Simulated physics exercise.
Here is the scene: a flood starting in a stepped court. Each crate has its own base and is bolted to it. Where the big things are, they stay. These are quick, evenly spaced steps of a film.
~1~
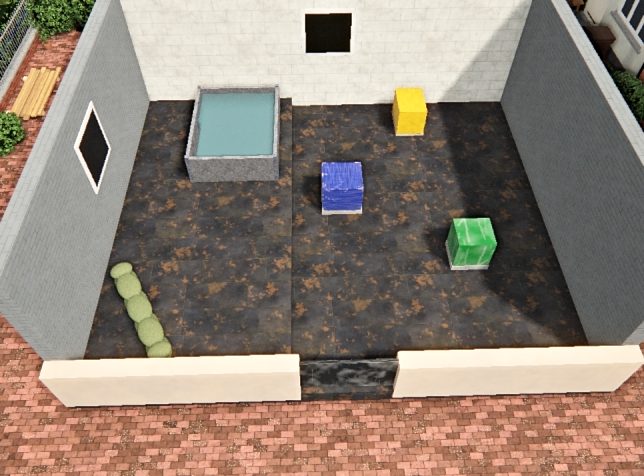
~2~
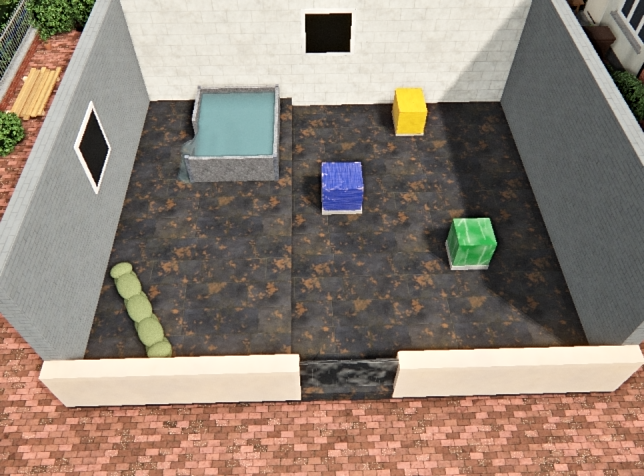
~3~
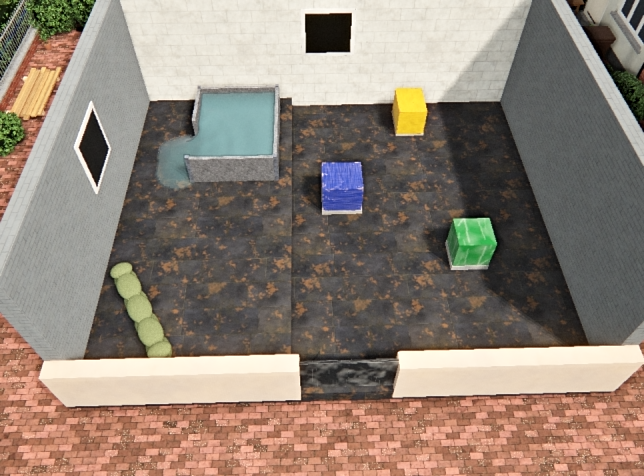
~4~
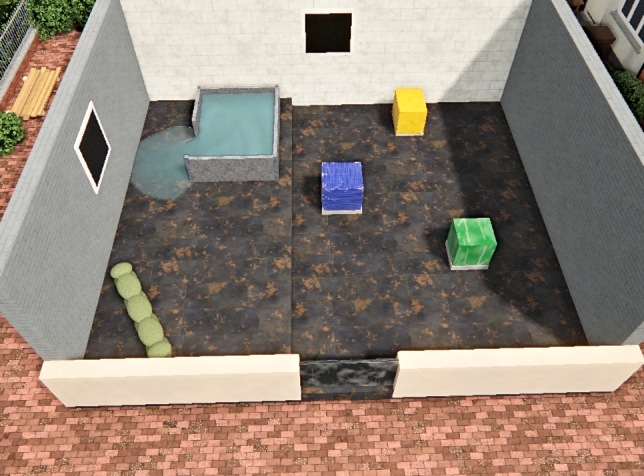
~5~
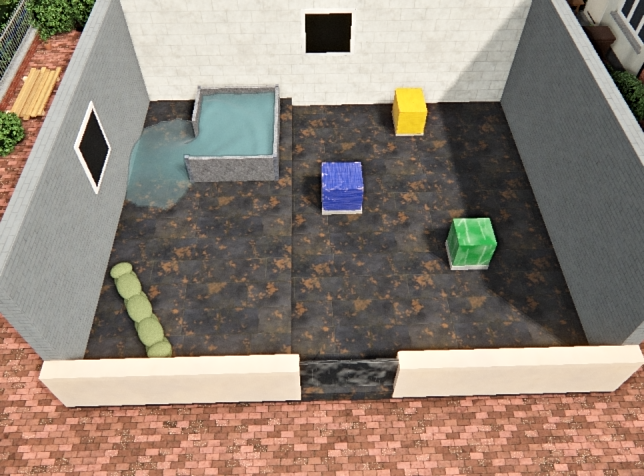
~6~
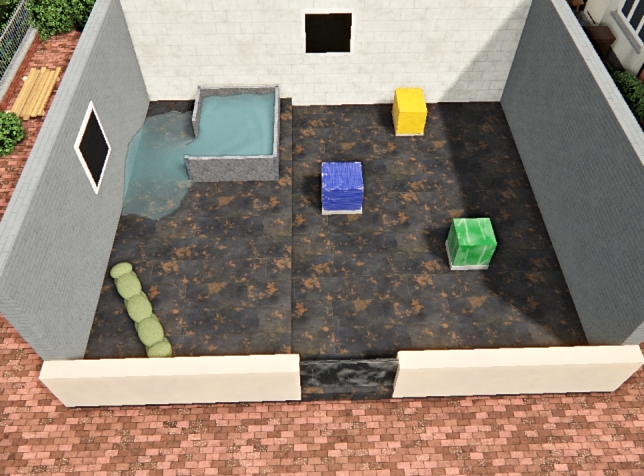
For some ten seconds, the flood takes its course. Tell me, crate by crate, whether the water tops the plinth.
Result: As for the yellow crate it's moistened by the water; as for the green crate it's untouched by the water; as for the blue crate it's untouched by the water.
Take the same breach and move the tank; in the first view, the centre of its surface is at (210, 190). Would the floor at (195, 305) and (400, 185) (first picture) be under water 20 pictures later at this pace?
In order: Inundated and bone-dry.
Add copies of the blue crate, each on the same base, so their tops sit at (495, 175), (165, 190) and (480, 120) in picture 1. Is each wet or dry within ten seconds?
Well, the first one stays clear of it, the next one gets caught, and the final one stays clear of it.
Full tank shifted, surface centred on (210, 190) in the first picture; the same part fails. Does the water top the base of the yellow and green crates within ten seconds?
Yellow is overrun. Green goes unreached.
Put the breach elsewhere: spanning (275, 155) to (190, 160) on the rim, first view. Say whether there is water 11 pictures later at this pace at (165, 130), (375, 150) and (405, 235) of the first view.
Unwetted / unwetted / unwetted.
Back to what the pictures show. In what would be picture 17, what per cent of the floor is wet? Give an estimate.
Roughly 15 %.
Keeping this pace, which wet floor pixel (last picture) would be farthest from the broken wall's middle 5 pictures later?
Somewhere close to (107, 270).
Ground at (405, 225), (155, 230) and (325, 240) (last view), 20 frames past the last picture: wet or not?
Point one left clear, point two sodden, point three left clear.
A moment on, water covers 10 % of the floor; the yellow crate not reached, the green crate not reached, the blue crate not reached.
Next, water covers 15 % of the floor; the yellow crate not reached, the green crate not reached, the blue crate not reached.
Then, water covers 30 % of the floor; the yellow crate not reached, the green crate not reached, the blue crate not reached.
Later, water covers 50 % of the floor; the yellow crate water round its plinth, the green crate not reached, the blue crate not reached.
In the end, water covers 75 % of the floor; the yellow crate was topped, the green crate stayed above the water, the blue crate stayed above the water.
